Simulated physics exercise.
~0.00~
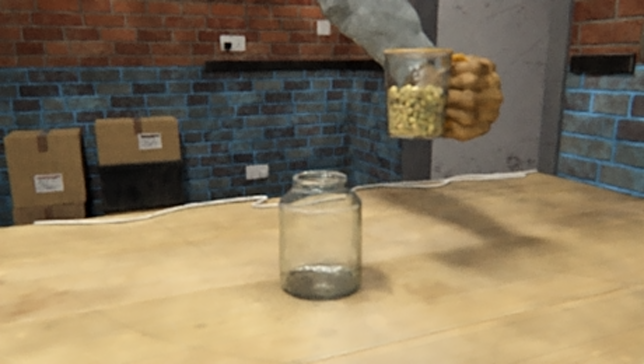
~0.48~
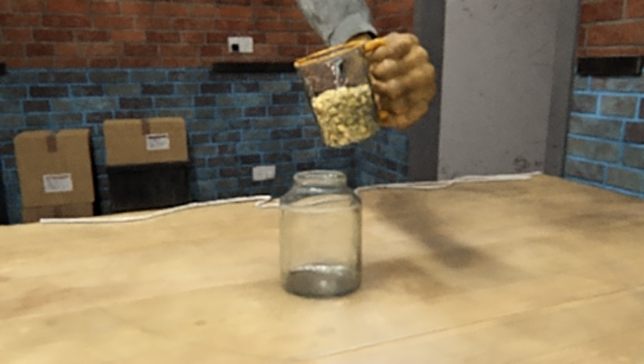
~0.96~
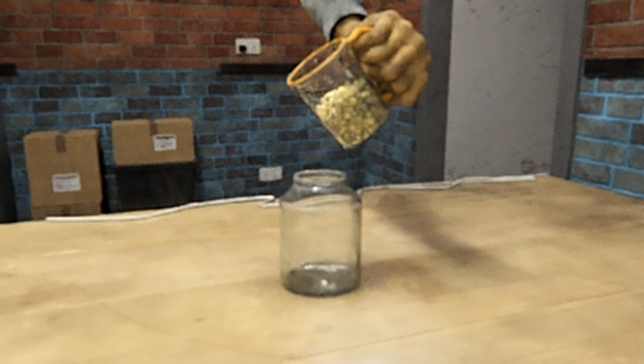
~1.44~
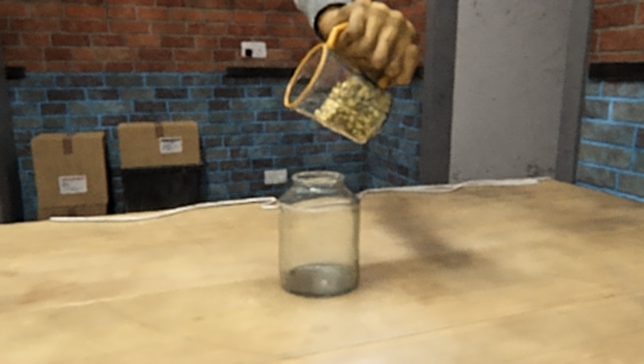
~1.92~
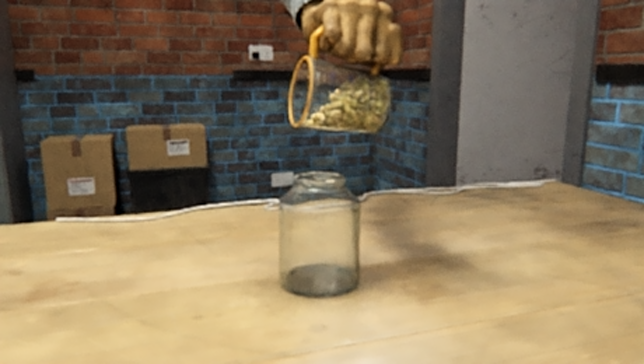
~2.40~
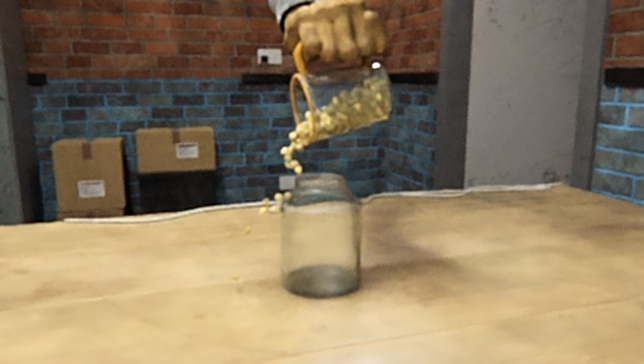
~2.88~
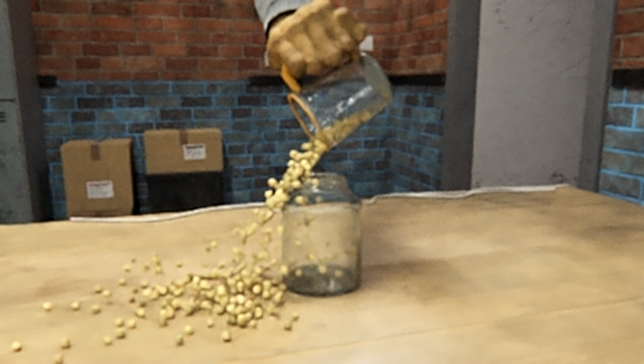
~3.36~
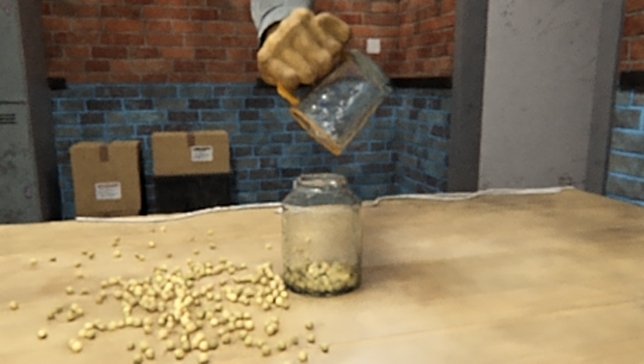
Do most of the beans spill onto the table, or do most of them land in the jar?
Most of the beans spill onto the table to the left of the jar. Only some of them end up inside it.
